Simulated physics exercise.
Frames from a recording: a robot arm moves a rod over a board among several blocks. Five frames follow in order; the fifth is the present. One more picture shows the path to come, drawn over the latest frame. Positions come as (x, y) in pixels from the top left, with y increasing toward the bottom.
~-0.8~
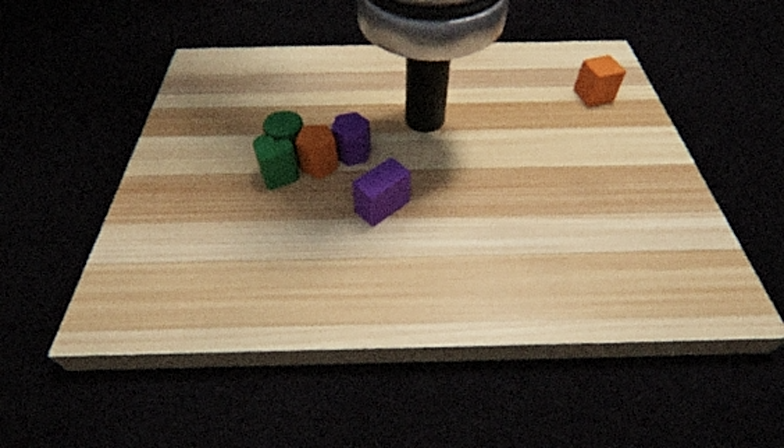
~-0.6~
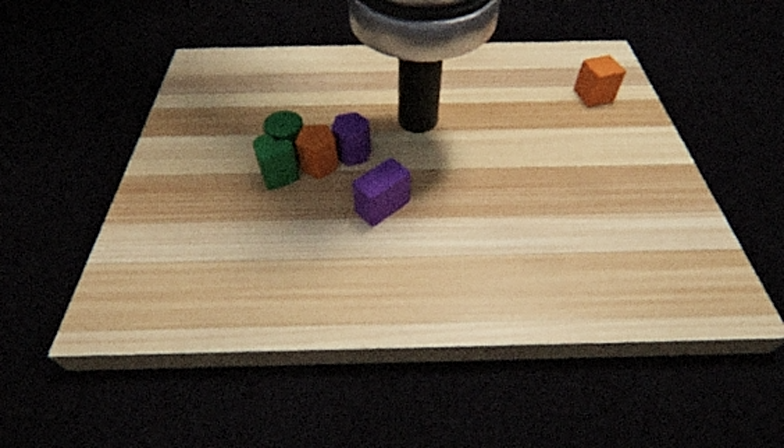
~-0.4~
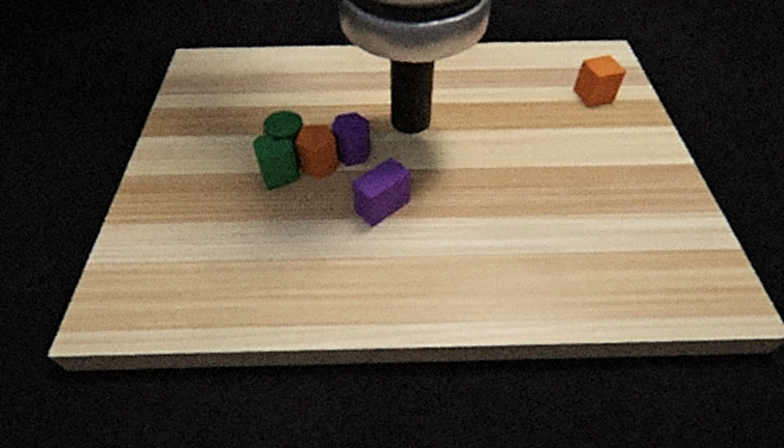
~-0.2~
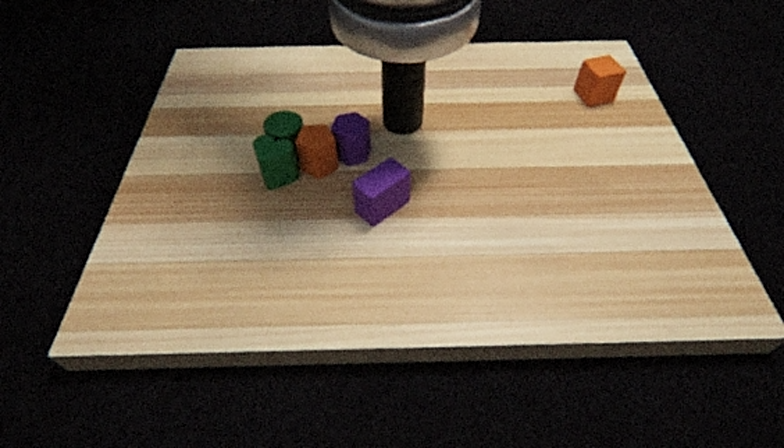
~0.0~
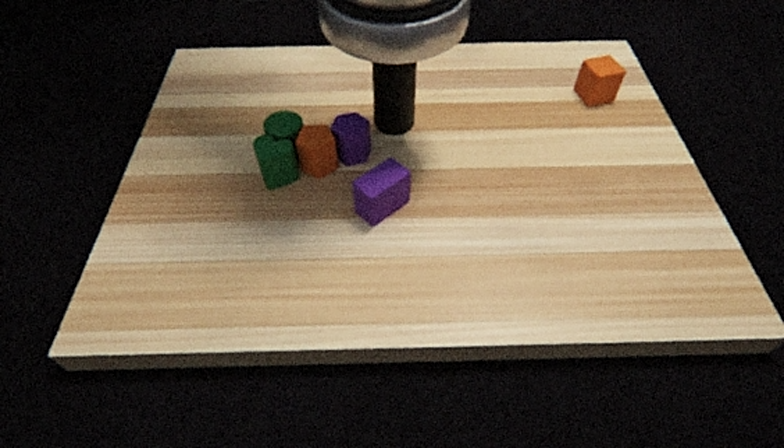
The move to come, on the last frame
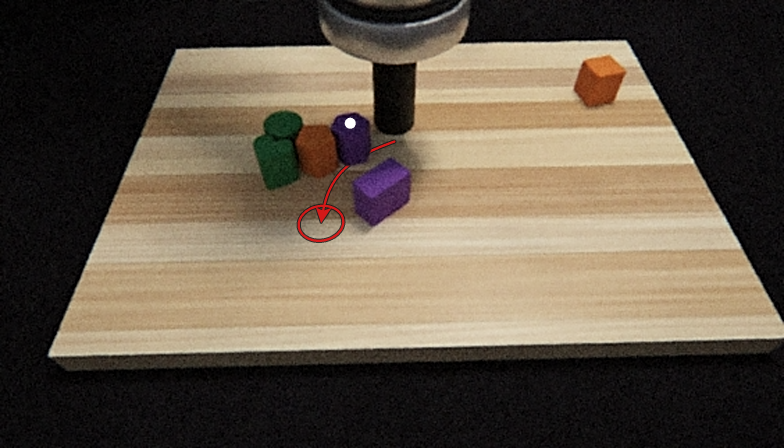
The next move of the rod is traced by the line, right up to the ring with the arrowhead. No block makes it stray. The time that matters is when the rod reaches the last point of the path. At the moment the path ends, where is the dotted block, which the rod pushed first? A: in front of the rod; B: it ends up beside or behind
Option B.
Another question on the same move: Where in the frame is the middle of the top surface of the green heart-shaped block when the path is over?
(218, 162)
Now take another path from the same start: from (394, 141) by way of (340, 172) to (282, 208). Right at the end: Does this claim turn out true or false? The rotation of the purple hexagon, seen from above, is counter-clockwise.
That statement is not accurate.
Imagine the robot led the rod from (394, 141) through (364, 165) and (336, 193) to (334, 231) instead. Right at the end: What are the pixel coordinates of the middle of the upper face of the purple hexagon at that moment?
Its top centre is at about (291, 165).
Drawn move, from (394, 141) over (357, 159) and (331, 186) to (321, 223); the dot is on the purple hexagon.
What follows on the original path. One third of the way, rod (355, 140); green heart-shaped block (247, 155), turned 45° clockwise; green disc (273, 124); orange pentagon (283, 153), turned 20° anticlockwise; purple hexagon (314, 138).
Two thirds of the way, rod (328, 168); green heart-shaped block (222, 161), turned 90° clockwise; green disc (273, 124); orange pentagon (248, 174); purple hexagon (284, 163), turned 20° clockwise.
At the end, rod (318, 205); green heart-shaped block (218, 162), turned 105° clockwise; green disc (273, 124); orange pentagon (236, 180), turned 20° clockwise; purple hexagon (276, 184), turned 65° clockwise; purple oblong still.
